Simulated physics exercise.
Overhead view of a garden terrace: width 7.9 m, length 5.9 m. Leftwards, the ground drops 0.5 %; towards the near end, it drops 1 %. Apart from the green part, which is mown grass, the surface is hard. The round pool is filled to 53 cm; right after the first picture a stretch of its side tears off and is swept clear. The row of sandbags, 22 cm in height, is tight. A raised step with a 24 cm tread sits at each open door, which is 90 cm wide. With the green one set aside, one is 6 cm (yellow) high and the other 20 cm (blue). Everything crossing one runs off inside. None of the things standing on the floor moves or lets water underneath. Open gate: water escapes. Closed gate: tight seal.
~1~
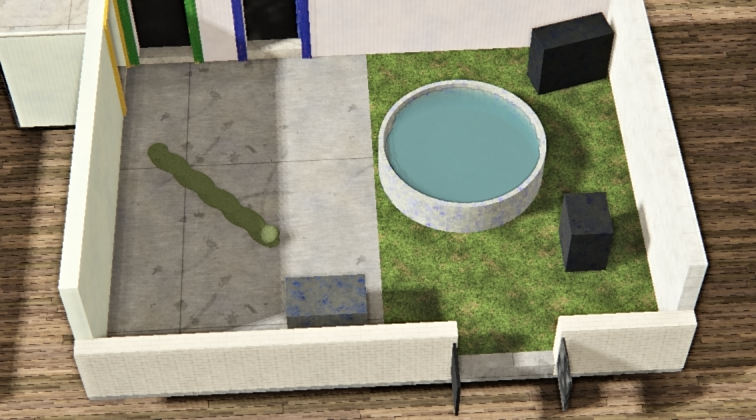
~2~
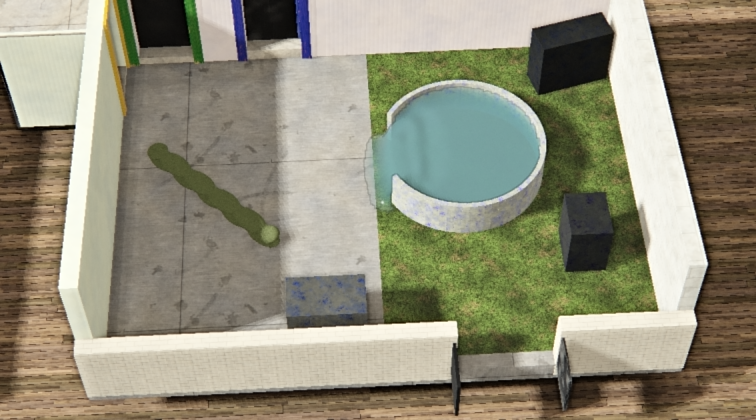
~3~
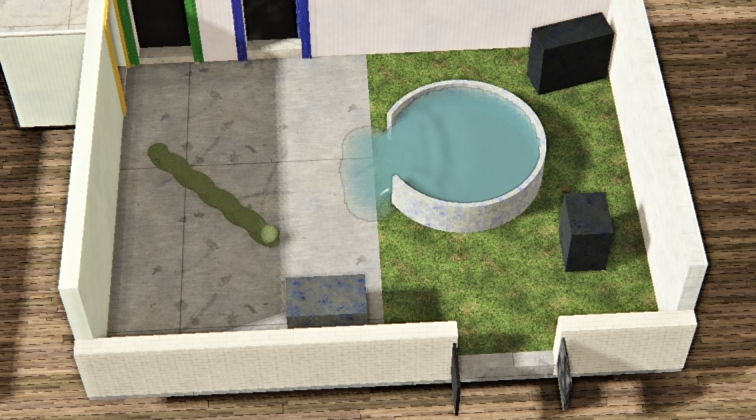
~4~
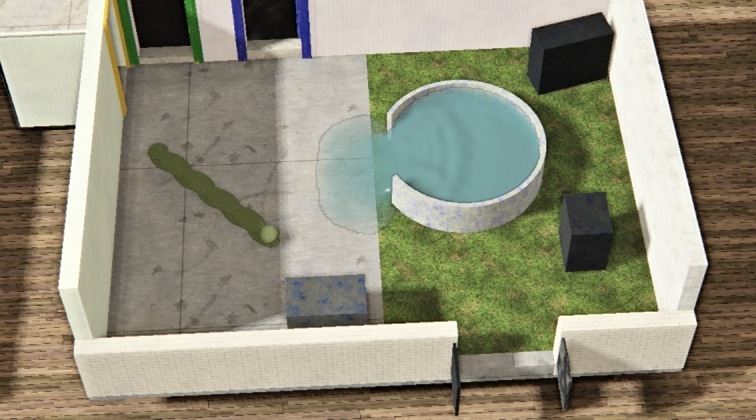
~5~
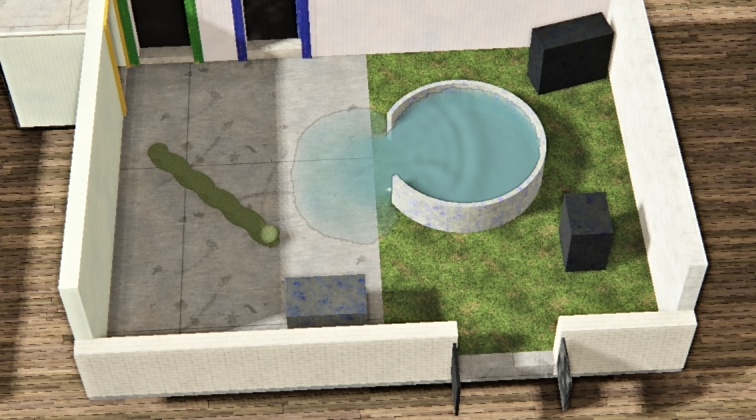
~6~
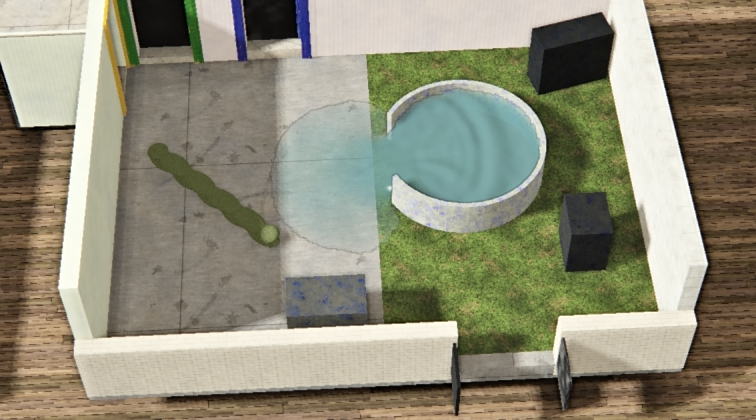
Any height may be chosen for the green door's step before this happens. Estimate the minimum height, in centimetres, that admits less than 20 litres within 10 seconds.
Roughly 20 centimetres.
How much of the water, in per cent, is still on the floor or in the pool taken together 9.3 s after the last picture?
Some 82 %.
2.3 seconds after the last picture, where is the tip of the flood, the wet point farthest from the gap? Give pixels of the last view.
Somewhere near the pixel (118, 372).
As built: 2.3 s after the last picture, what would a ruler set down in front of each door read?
Door depths (cm): Green = 20, yellow = 23, blue = 6.
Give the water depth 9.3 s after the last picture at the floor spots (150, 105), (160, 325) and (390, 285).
Respectively 8 cm, 6 cm and 4 cm.
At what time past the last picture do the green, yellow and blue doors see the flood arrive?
It reaches green at 1.6 s, yellow at 1.6 s, and blue at 1.1 s.
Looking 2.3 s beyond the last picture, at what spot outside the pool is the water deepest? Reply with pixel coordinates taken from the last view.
(127, 78).
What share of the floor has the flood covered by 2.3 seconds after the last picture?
About 40 per cent.
Then, 0.7 s after the last picture water covers 20 % of the floor, deepest (28 cm) near (248, 212); it has not reached the green door.
Then, 2.3 s after the last picture water covers 40 % of the floor, deepest (34 cm) near (127, 78); 20 cm at the green door, 2 litres in over its 14 cm step.
Then, 9.3 s after the last picture water covers 75 % of the floor, deepest (11 cm) near (273, 364); 7 cm at the green door, 66 litres in over its 14 cm step.
At the green door as built, the water peaked near 25 cm, 2.7 s after the last picture.
With a step of 18 cm, 31 litres would have come in within the 10 s; with 24.5 cm, 6 litres. So under 20 litres takes about 20 cm.
